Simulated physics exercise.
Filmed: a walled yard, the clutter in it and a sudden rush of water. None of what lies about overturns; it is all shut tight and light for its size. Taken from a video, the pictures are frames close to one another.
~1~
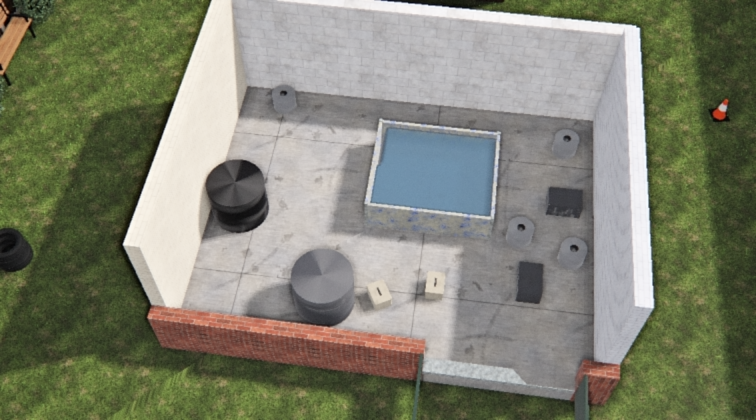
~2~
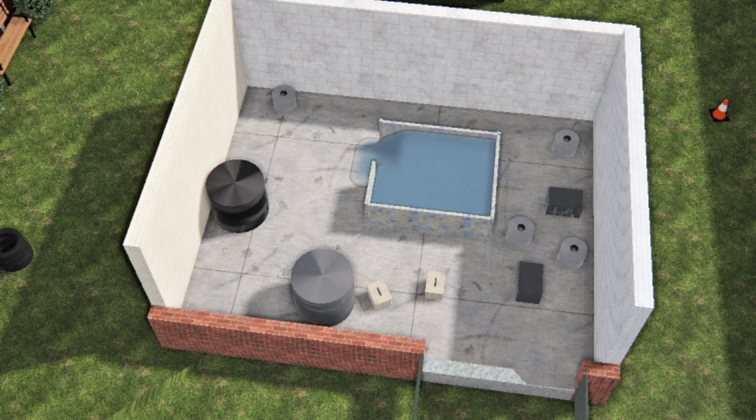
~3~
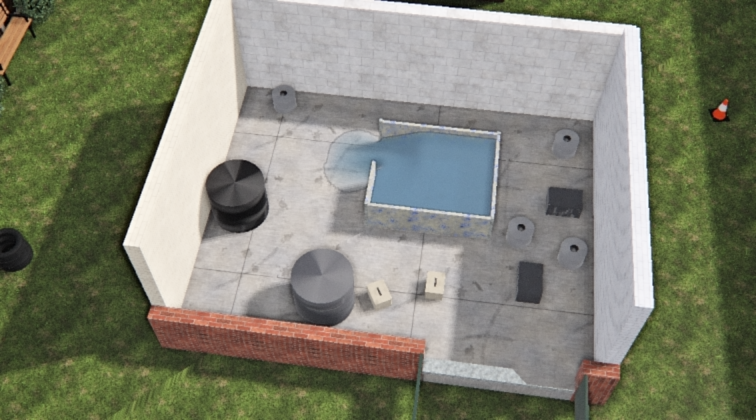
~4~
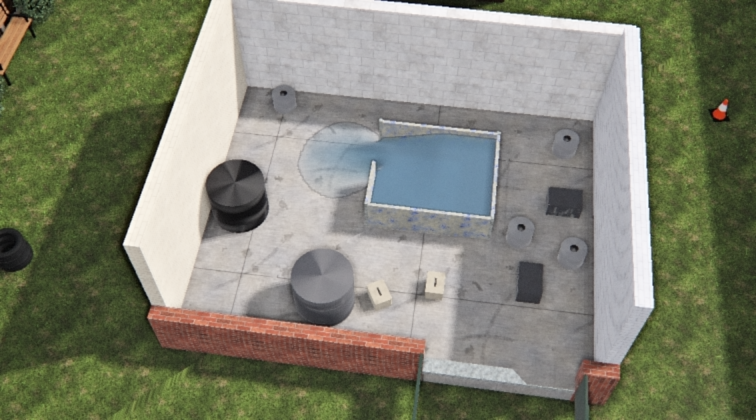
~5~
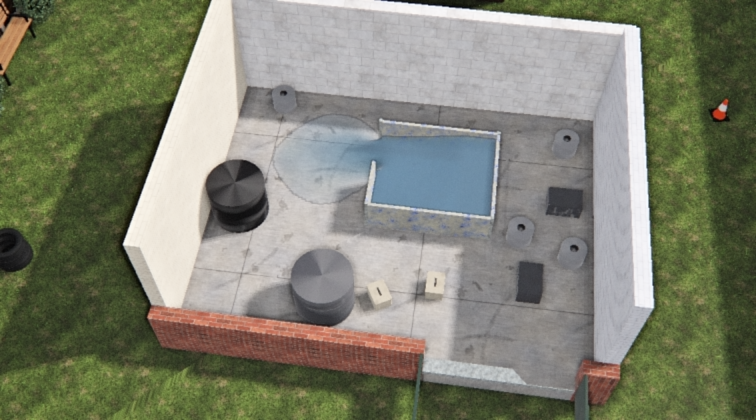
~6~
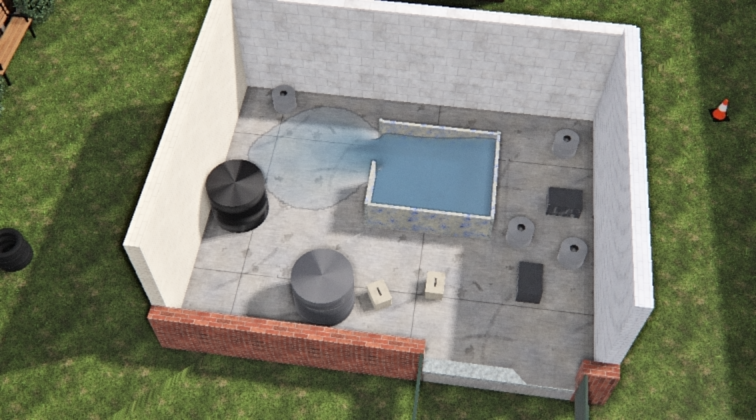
A blue pool with a pale rim sits in a walled concrete yard ringed by grass, seen from high above by a still camera. Black and grey round tubs stand to the left and lower centre, with two small cream boxes, grey containers and dark blocks further right. The pool's left side opens and water spreads leftward in a thin, widening fan, while the surrounding objects stay put.
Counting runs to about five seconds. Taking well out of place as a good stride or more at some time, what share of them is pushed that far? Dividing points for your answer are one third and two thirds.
Answer: A share under one third.
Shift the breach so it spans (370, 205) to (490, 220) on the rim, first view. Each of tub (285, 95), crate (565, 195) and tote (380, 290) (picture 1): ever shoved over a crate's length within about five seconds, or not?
Taking them in order, short of it, short of it, covered the distance.
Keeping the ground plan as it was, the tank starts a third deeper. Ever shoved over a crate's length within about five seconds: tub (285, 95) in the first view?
Outcome: Travelled that far.
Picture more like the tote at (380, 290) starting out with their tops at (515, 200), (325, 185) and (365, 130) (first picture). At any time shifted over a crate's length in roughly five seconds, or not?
As listed: Under that, that far or more, yes.
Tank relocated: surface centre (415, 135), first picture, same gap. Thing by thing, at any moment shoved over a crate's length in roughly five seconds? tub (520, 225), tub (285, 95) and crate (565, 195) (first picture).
Well, the first one didn't get far, the second got driven a long way, and the third didn't get far.
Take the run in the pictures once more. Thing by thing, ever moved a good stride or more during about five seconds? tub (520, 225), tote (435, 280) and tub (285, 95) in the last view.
Taking them as listed, the first remained nearby, the next remained nearby, and the last cleared the mark.
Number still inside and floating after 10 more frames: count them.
That number is 1.
A moment on, 0 of 8 are well off their spots; 0 afloat.
Next, 1 of 8 are well off their spots; 1 afloat.
Later, 0 of 8 are well off their spots; 1 afloat.
In the end, 0 of 8 are well off their spots, and 1 have been at some point; 1 afloat.
